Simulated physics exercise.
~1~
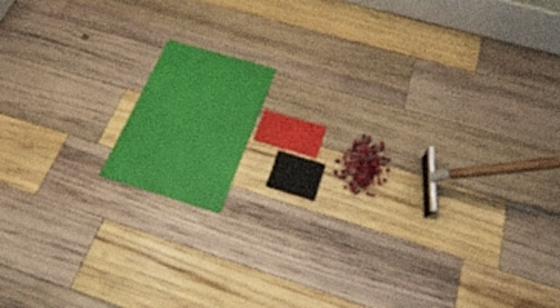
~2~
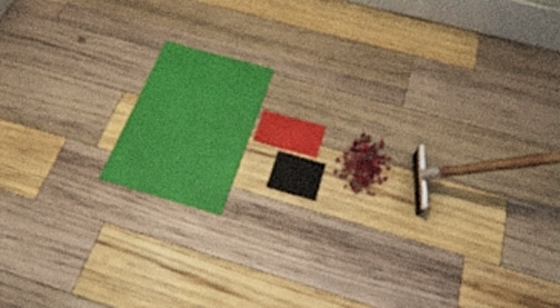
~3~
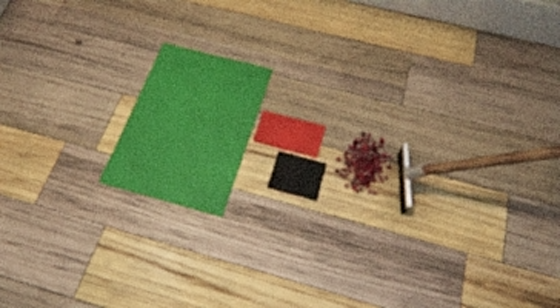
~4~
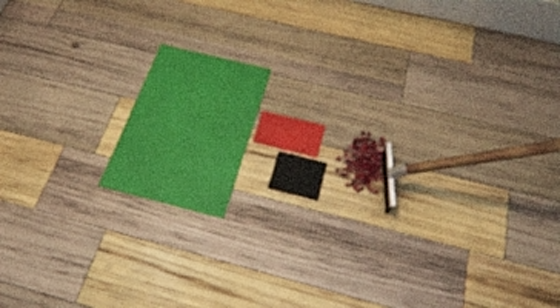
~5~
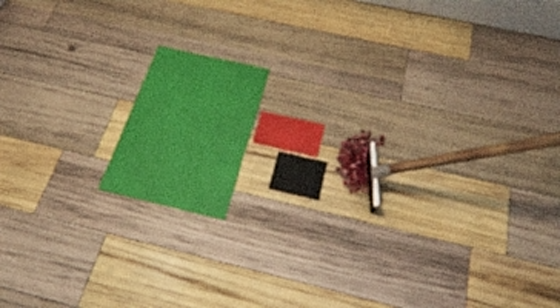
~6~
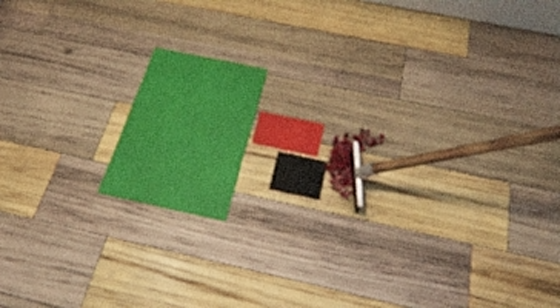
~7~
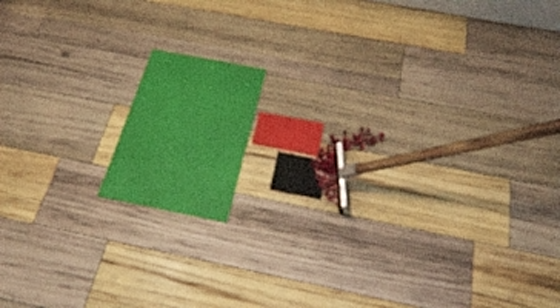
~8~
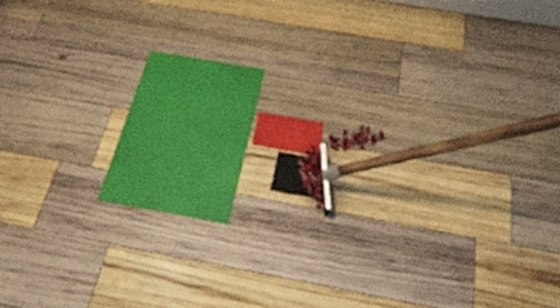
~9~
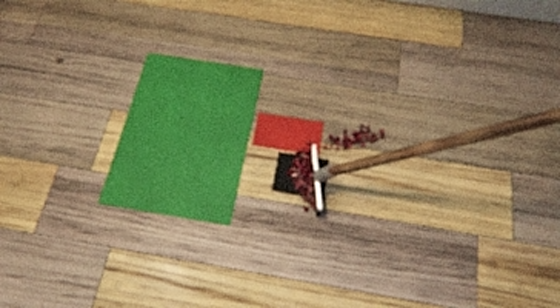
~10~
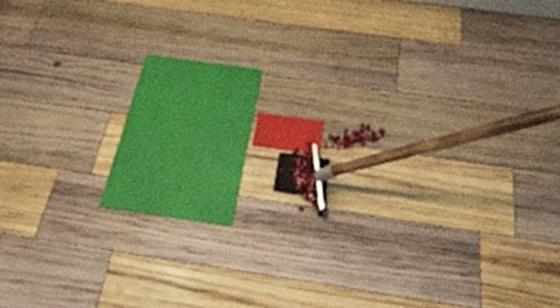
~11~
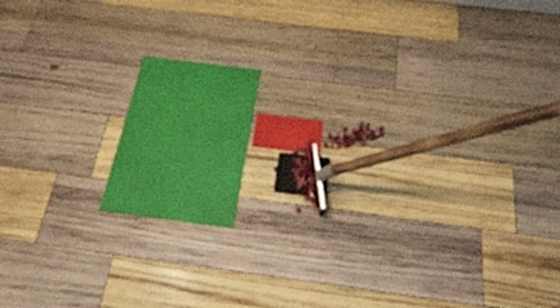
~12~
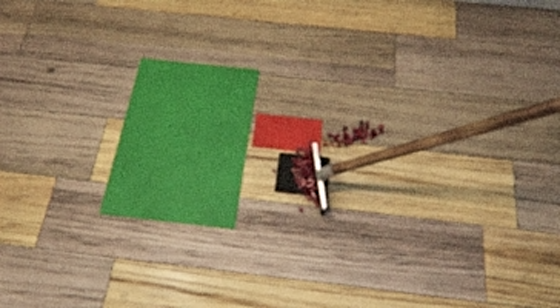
A wood-plank floor in mixed pale and grey-brown tones is seen from above at a slant, with the view drifting slightly. A large green mat lies on the left, with a small red mat and a black one below it to its right, then a loose pile of dark red beetroot cubes and a long-handled squeegee. The squeegee slides left, meets the pile and pushes most of it along, while some pieces slip past its upper end. It stops at the black mat, with many cubes on that mat, others trailing behind on the wood, and the green mat clear.
